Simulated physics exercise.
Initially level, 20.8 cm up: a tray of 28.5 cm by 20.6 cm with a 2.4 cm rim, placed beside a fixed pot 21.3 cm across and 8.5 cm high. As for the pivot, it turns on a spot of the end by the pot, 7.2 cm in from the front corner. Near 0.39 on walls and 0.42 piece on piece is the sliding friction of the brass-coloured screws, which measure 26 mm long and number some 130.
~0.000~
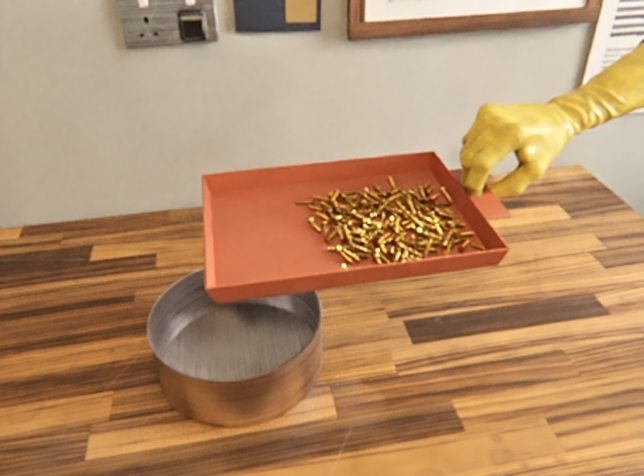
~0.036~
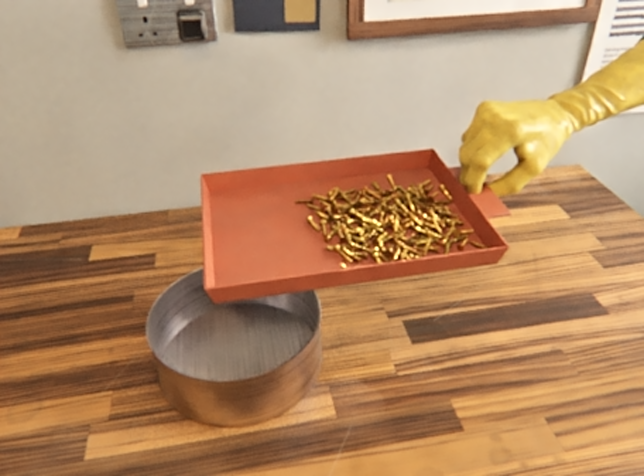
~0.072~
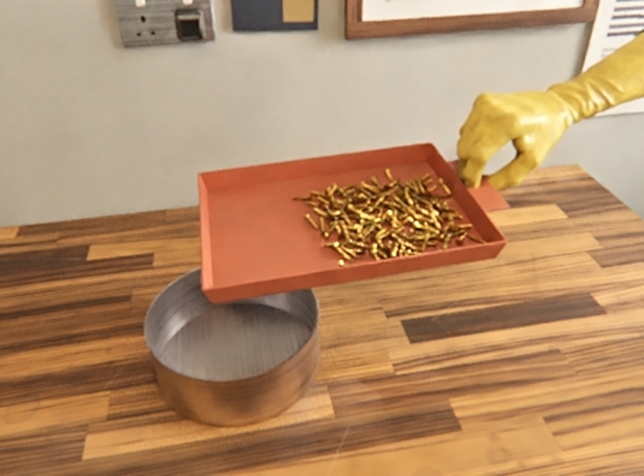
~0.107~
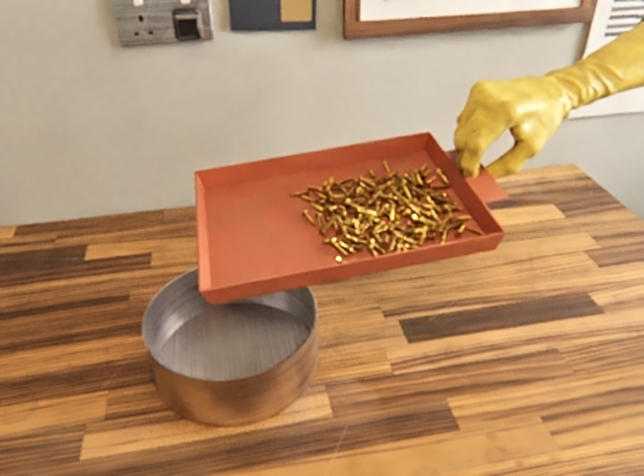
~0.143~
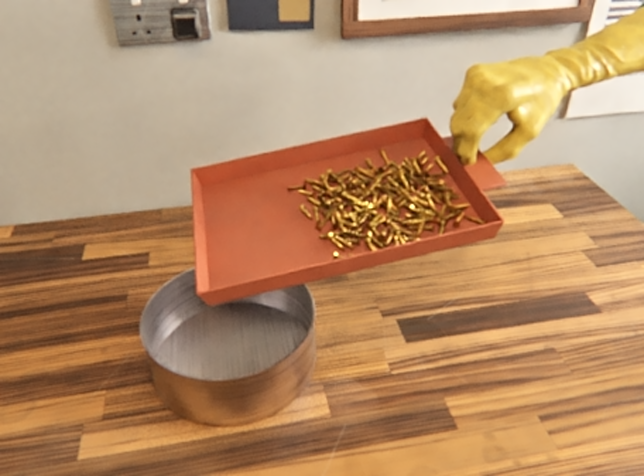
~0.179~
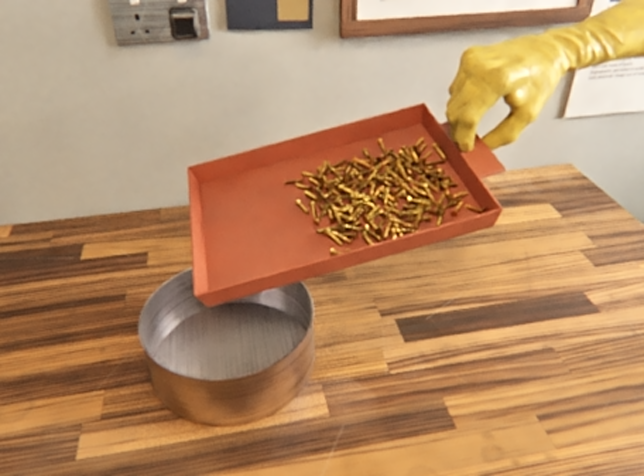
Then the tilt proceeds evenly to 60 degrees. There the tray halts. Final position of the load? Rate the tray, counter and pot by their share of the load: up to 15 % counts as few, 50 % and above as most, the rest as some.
Tray: Some; counter: Most; pot: Few.
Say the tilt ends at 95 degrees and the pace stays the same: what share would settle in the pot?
Around 10 in a hundred.
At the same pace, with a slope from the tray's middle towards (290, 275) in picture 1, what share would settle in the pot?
0 %.
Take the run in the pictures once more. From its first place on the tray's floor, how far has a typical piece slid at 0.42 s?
Displacement on the tray: About 2 cm.
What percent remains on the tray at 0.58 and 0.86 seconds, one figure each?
Close to 100 at the first time and 40 at the second.
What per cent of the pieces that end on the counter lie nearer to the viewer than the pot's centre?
Estimate: Close to 100 per cent of the pieces.
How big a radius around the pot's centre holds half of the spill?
I'd say close to 20 centimetres.
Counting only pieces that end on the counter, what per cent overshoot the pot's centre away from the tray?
Around 100 per cent, give or take.
After 0.42 s, tilt 36 degrees; the tray holds 100 %, the pot 0 %.
Then, at 0.58 s, tilt 53 degrees; the tray holds 100 %, the pot 0 %.
After 0.86 s, tilt 60 degrees; the tray holds 40 %, the pot 0 %.
At rest (2.0 s), tray 35 %, counter 60 %, pot 5 %.
